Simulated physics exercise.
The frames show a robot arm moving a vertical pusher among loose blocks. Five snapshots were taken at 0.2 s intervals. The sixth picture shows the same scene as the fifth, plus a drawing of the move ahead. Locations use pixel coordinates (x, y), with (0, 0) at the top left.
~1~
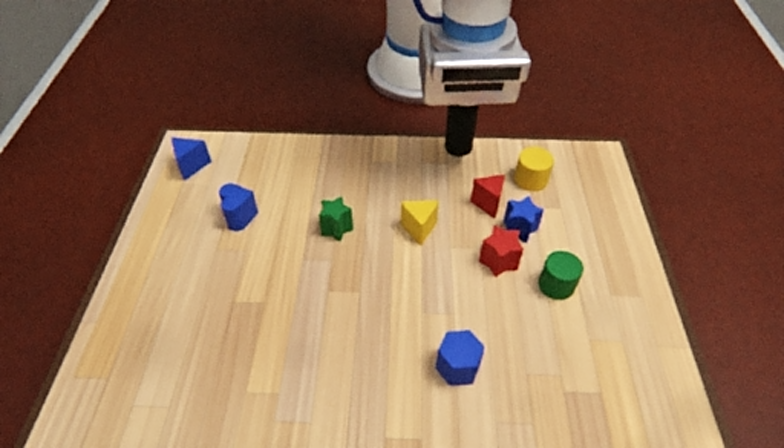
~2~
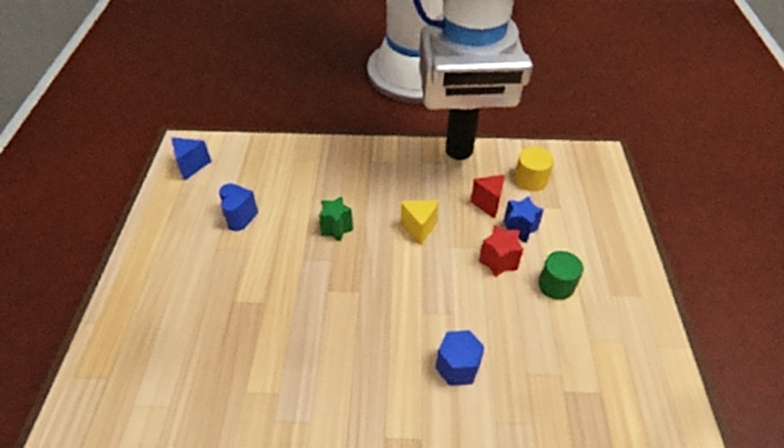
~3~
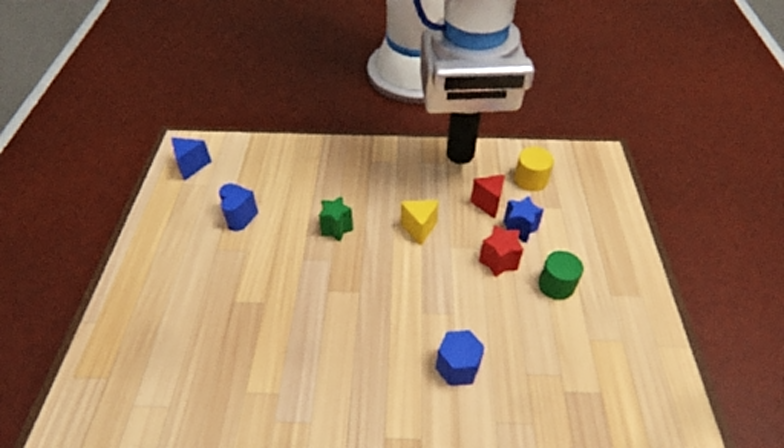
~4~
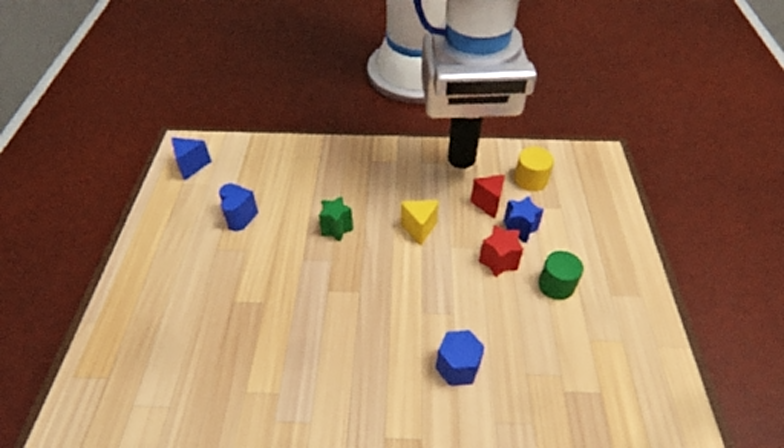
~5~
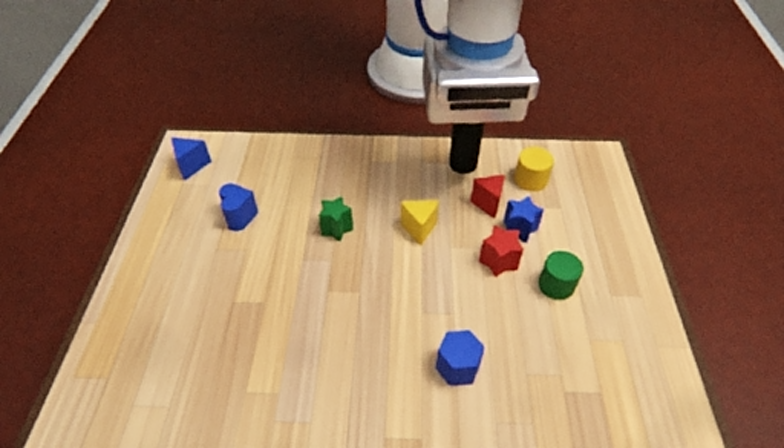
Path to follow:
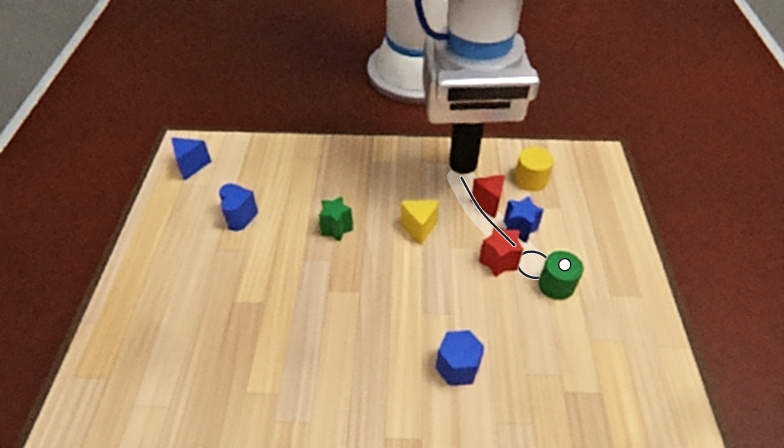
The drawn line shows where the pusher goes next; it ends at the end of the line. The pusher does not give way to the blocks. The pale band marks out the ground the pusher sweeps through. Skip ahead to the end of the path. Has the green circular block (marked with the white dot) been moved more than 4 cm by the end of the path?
Answer: No.
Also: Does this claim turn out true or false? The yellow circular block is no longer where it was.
False - the claim does not hold.
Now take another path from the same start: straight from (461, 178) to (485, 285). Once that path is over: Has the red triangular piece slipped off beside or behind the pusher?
My answer is yes.
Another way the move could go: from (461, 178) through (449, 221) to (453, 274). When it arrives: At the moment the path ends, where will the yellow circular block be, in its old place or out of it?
It will be resting on its spot.
Path on the board, from (461, 178) by way of (478, 206) and (503, 235) to (534, 265); the dot is on the green circular block.
The first path, step by step. One third of the way, pusher at (480, 194); red triangular piece at (506, 194), turned 55° anticlockwise; blue star at (527, 210).
Two thirds of the way, pusher at (507, 223); red triangular piece at (536, 213), turned 80° anticlockwise; blue star at (559, 229), turned 20° anticlockwise.
At the end, pusher at (538, 253); red triangular piece at (548, 218), turned 105° anticlockwise; red star at (509, 251), turned 50° clockwise; blue star at (575, 236), turned 50° anticlockwise; yellow circular block in place; green circular block at (567, 267).
